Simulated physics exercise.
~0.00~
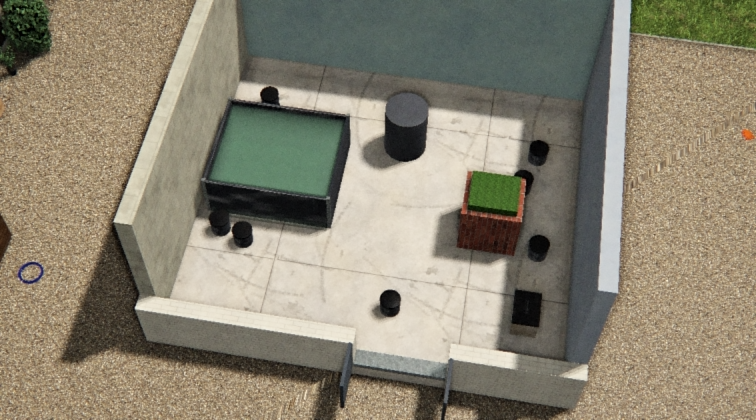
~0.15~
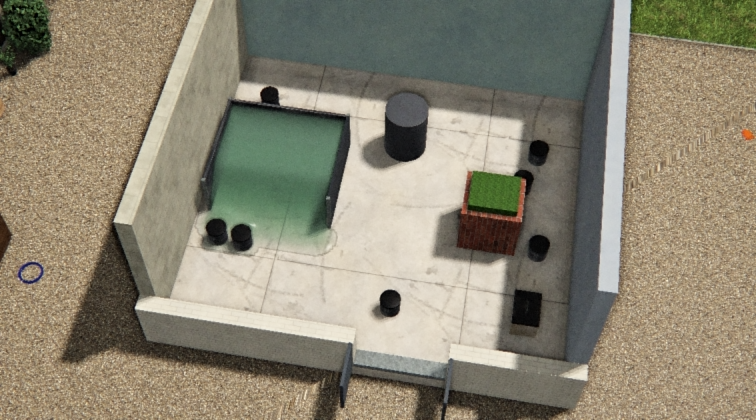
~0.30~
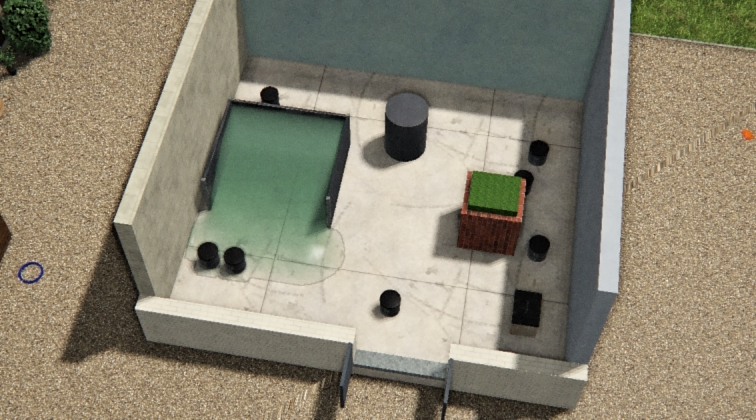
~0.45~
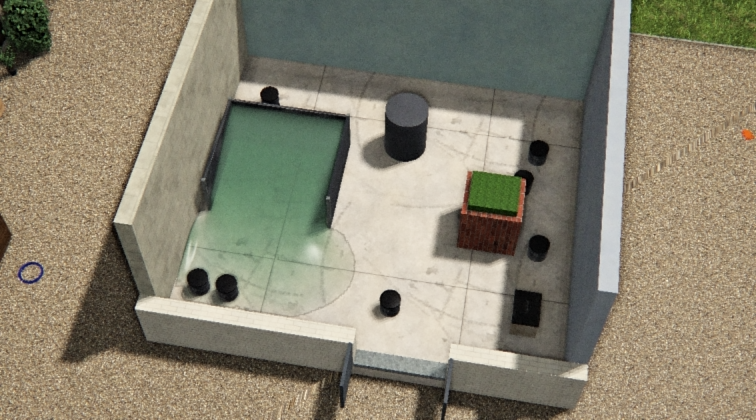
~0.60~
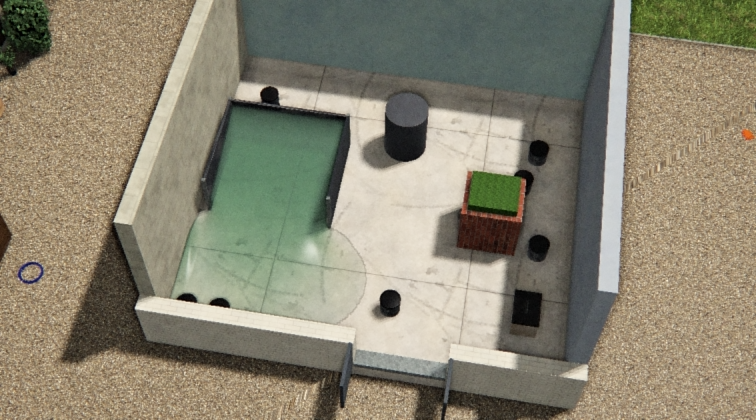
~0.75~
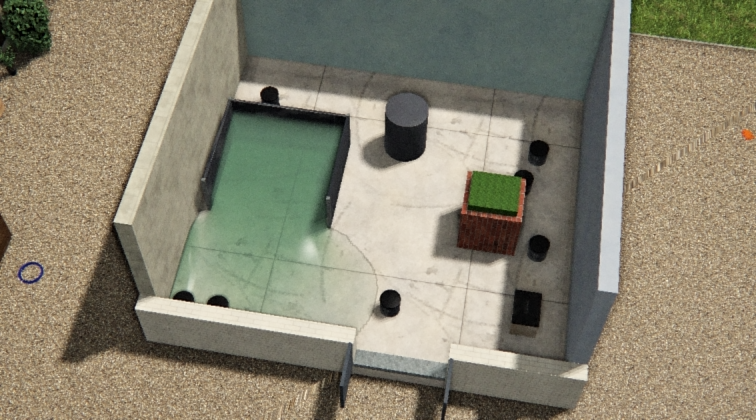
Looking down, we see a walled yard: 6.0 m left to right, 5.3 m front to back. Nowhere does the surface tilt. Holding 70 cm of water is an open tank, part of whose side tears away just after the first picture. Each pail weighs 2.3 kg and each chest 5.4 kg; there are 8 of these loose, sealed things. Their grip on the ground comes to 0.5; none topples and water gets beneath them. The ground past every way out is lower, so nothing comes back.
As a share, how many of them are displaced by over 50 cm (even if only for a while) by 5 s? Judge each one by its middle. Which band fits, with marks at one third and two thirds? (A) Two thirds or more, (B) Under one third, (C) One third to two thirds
Two thirds or more.
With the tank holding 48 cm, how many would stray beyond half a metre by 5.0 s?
With that change, 5 of them.
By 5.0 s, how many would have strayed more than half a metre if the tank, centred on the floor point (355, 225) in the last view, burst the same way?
Count: 6.
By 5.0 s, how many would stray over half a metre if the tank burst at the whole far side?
You'd get 5 in that case.
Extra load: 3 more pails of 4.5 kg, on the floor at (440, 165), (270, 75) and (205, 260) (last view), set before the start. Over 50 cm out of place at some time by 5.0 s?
Each in turn ends up within the limit, within the limit, beyond the limit.
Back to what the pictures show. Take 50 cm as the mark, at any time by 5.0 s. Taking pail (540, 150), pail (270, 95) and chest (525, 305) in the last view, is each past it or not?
Listed in sequence: Higher; lower; higher for the last.
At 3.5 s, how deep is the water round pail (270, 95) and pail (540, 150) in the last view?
First roughly 0 cm, second roughly 0 cm.
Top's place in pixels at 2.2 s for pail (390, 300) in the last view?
Around (474, 299).
After 1.1 s 2 of 8 are over 50 cm from their spots; 2 afloat.
After 2.2 s 3 of 8 are over 50 cm from their spots; 3 afloat.
After 3.5 s 5 of 8 are over 50 cm from their spots; 4 afloat.
After 5.0 s 7 of 8 are over 50 cm from their spots, and 7 have been at some point; 7 afloat.
